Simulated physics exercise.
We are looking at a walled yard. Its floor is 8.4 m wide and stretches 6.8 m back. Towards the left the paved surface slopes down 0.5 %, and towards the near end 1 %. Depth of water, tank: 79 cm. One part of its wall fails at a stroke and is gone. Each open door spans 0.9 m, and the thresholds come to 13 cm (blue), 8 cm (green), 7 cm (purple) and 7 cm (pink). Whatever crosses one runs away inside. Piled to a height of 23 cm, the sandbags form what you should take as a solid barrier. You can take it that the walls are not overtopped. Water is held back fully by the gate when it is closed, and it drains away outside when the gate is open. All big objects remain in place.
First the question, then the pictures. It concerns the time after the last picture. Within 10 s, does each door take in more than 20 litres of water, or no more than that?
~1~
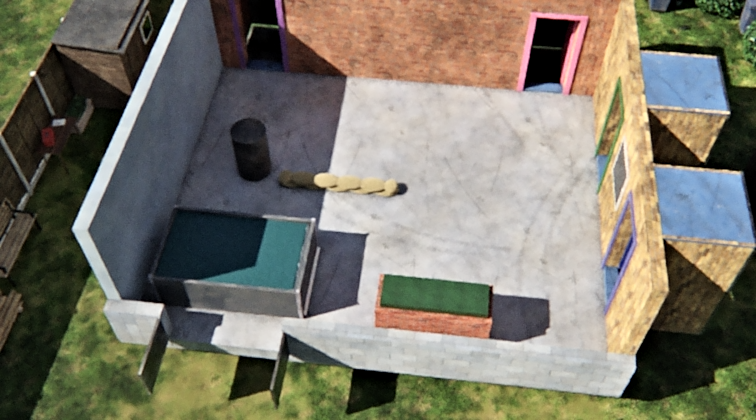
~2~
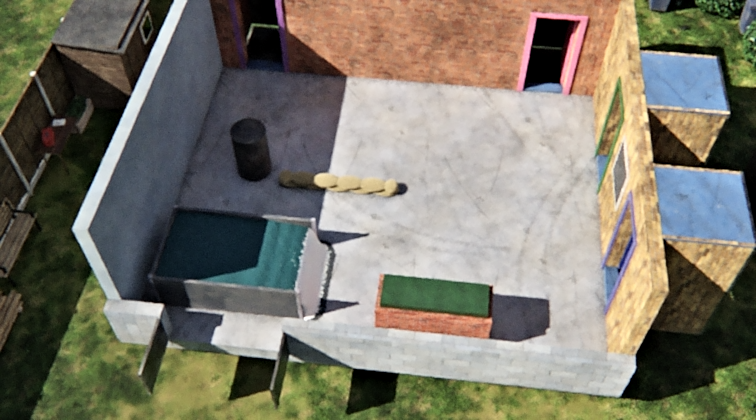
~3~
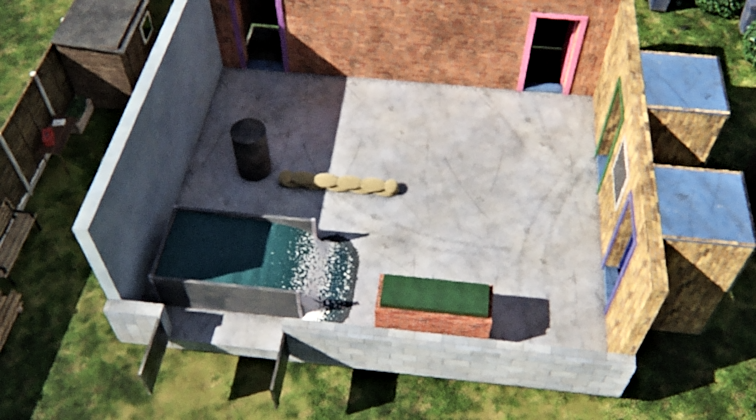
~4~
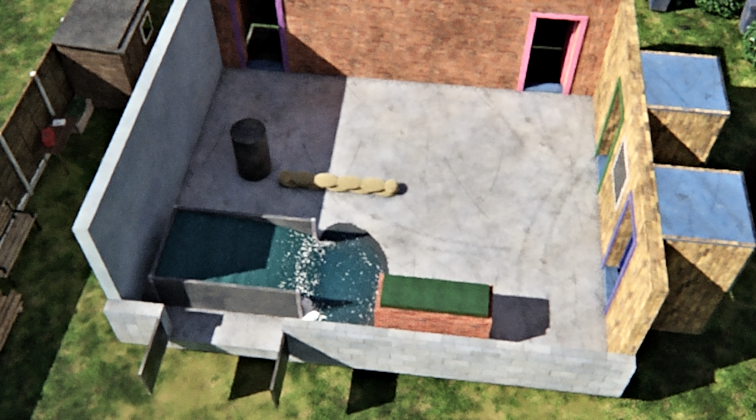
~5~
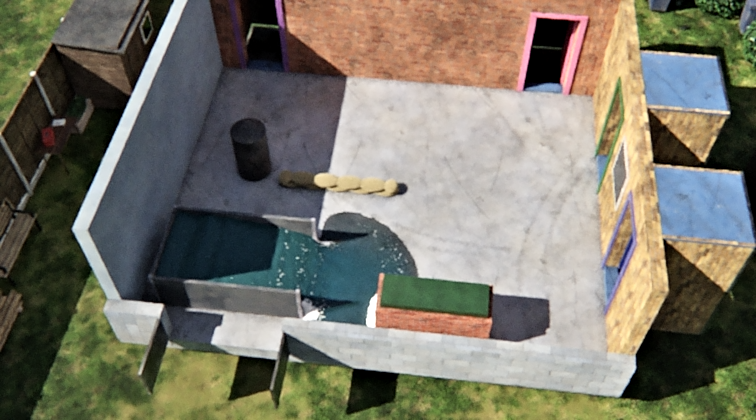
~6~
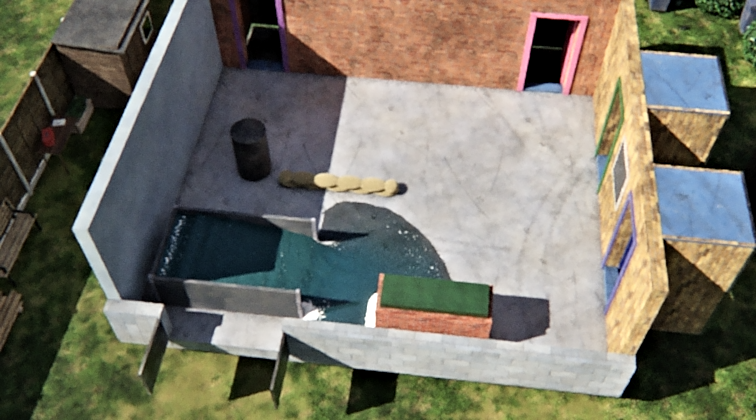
Result: Blue door: Above the limit; green door: Above the limit; purple door: Beneath the limit; pink door: Above the limit.
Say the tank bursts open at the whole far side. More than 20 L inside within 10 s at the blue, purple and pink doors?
Blue falls short; purple exceeds; pink falls short.
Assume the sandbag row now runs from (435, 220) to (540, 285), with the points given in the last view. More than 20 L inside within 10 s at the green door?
Then, for the green door, it's lower.
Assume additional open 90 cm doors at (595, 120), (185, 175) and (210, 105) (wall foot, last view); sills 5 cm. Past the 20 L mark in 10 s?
In turn: Over, below, under.
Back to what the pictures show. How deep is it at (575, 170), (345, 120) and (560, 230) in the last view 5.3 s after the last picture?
Approximately 9, 0 and 9 centimetres, going through them in turn.
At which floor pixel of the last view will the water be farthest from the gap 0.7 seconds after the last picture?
At about (598, 318).
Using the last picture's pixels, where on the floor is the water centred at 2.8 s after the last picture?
Roughly (405, 265).
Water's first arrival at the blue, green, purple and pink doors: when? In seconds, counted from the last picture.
Blue: 0.8 s; green: 2.0 s; purple: 7.5 s; pink: 3.4 s.
Then, 0.7 s after the last picture water covers 25 % of the floor and is deepest (50 cm) near (367, 312); blue door not reached, green door not reached, purple door not reached, pink door not reached.
Then, 1.5 s after the last picture water covers 40 % of the floor and is deepest (41 cm) near (367, 312); blue door 27 cm at the sill, 29 L in, green door not reached, purple door not reached, pink door not reached.
Then, 2.8 s after the last picture water covers 50 % of the floor and is deepest (24 cm) near (351, 346); blue door 24 cm at the sill, 104 L in, green door 17 cm at the sill, 14 L in, purple door not reached, pink door not reached.
Then, 5.3 s after the last picture water covers 65 % of the floor and is deepest (16 cm) near (547, 367); blue door 9 cm at the sill, 138 L in, green door 9 cm at the sill, 48 L in, purple door not reached, pink door 14 cm at the sill, 55 L in.
Then, 9.3 s after the last picture water covers 90 % of the floor and is deepest (8 cm) near (594, 245); blue door 5 cm at the sill, 139 L in, green door 6 cm at the sill, 50 L in, purple door 2 cm at the sill, 0 L in, pink door 4 cm at the sill, 81 L in.
